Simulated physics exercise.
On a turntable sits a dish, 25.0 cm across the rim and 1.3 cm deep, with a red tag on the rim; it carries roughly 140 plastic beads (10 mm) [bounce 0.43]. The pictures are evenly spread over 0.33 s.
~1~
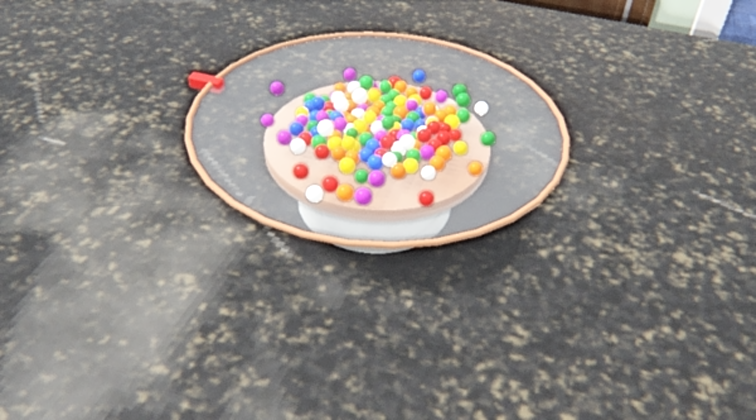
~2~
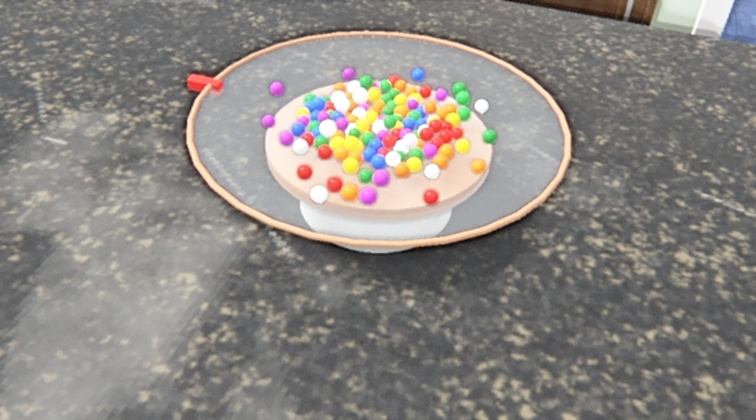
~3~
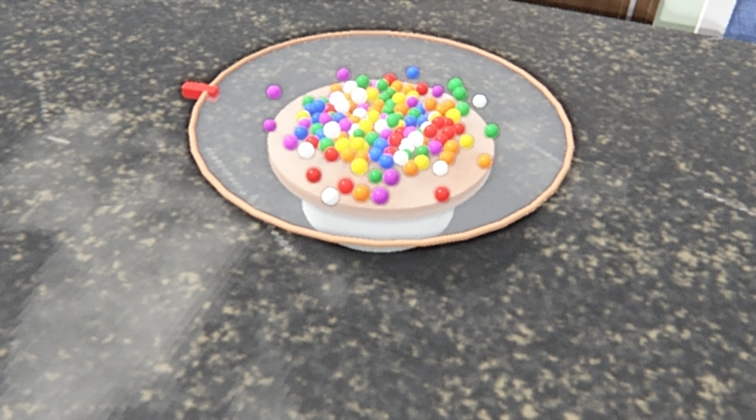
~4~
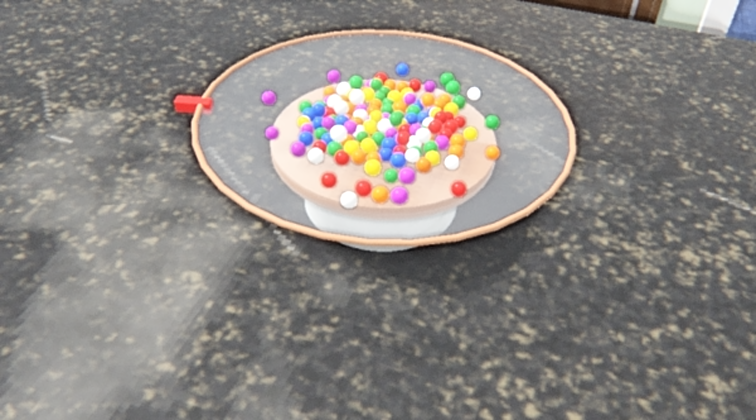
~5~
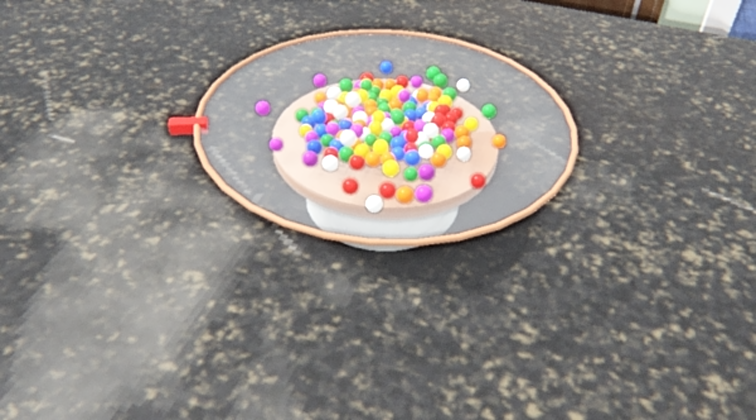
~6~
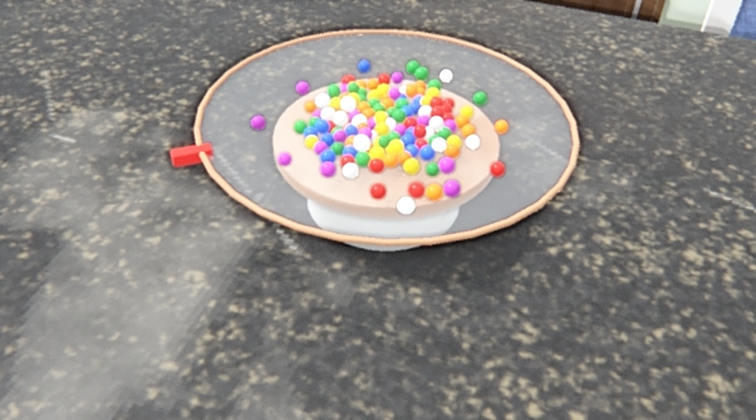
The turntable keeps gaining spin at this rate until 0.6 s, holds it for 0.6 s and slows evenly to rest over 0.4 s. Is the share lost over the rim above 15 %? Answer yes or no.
Share that leaves it, set against 15 %: Yes.
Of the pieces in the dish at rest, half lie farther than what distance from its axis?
Some 7.5 cm.
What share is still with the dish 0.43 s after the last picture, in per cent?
About 100 per cent.
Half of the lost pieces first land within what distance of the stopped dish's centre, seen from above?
Roughly 16 cm.
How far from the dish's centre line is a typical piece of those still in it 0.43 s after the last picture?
About 7.0 cm.
Then, 0.43 s after the last picture, dish 100 %; middle of the pieces not yet landed near (387, 124).
Then, 0.78 s after the last picture, dish 100 %; middle of the pieces not yet landed near (390, 119).
Then, 1.11 s after the last picture, fallen left of where it stops 5 %, fallen behind where it stops 5 %, dish 75 %, fallen in front of where it stops 5 %, fallen right of where it stops 5 %, in the air 5 %; middle of the pieces not yet landed near (384, 118).
Then, 1.42 s after the last picture, fallen left of where it stops 10 %, fallen behind where it stops 10 %, dish 70 %, fallen in front of where it stops 5 %, fallen right of where it stops 5 %; middle of the pieces not yet landed near (379, 128).
In the end, fallen left of where it stops 10 %, fallen behind where it stops 10 %, dish 70 %, fallen in front of where it stops 5 %, fallen right of where it stops 5 %.
